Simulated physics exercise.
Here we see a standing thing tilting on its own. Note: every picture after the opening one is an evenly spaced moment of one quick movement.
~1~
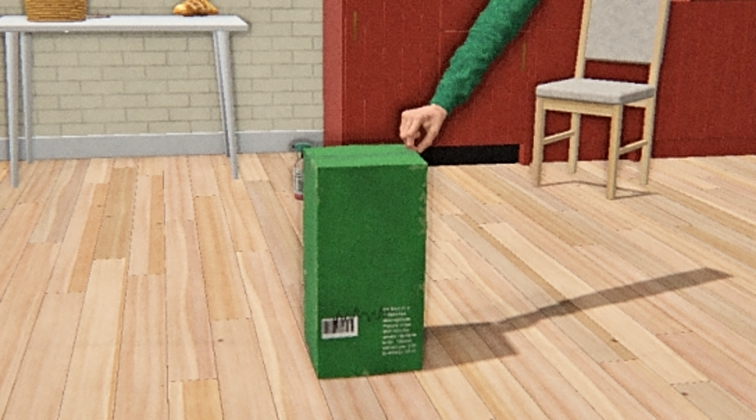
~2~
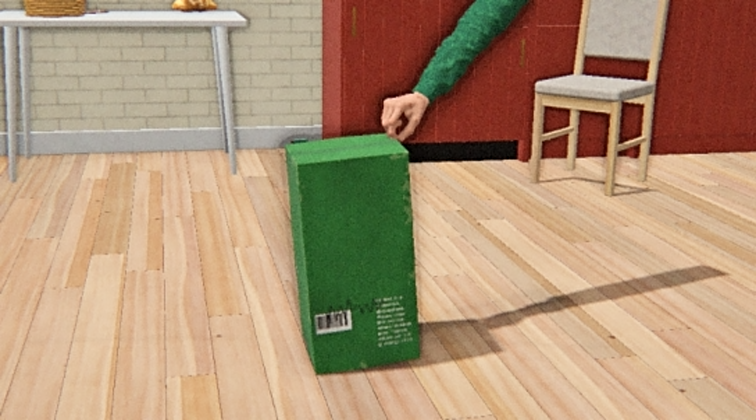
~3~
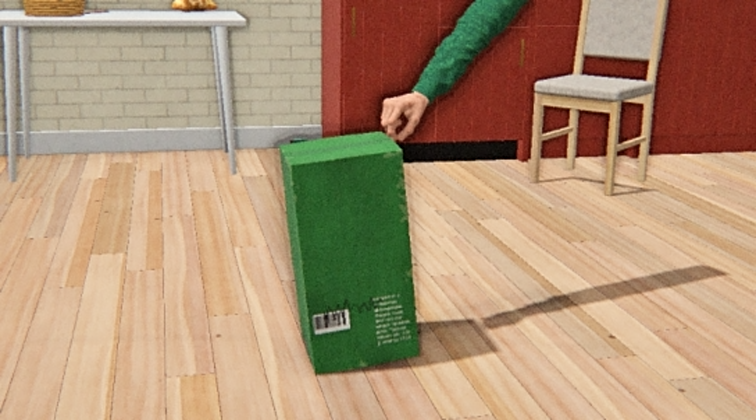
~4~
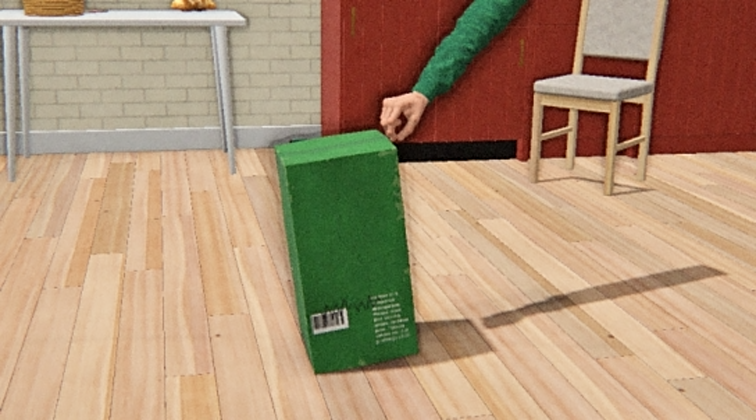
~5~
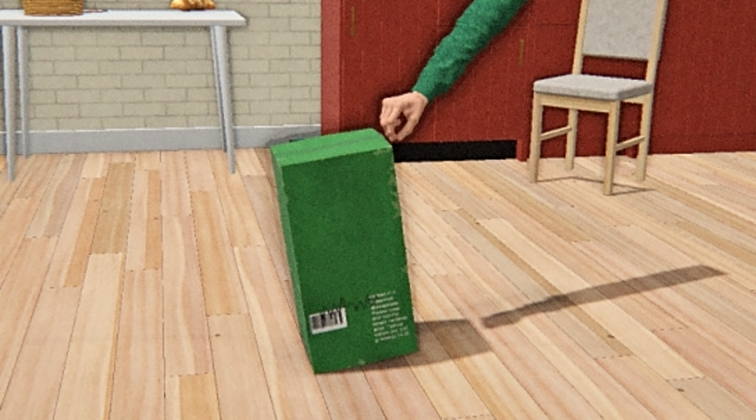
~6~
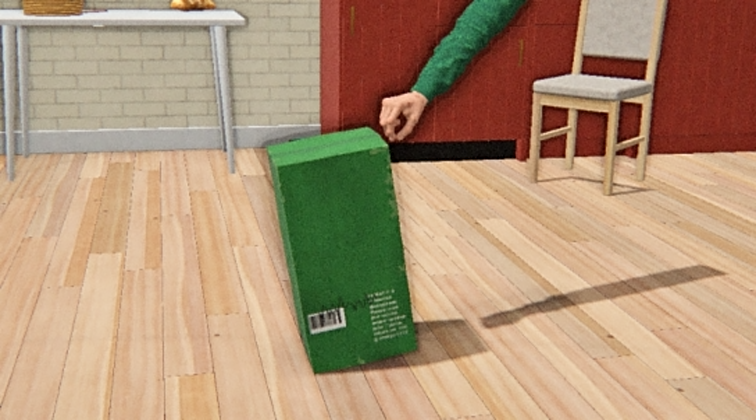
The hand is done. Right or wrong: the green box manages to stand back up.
Right.
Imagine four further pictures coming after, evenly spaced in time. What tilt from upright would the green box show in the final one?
12°.
Then, 0.28 s later than the last frame, green box 5° off upright near (350, 250).
Then, 0.54 s later than the last frame, green box 3° off upright near (365, 251).
Then, 0.86 s later than the last frame, green box upright near (360, 254).
When it is over, the green box rocks back upright, near (359, 254).
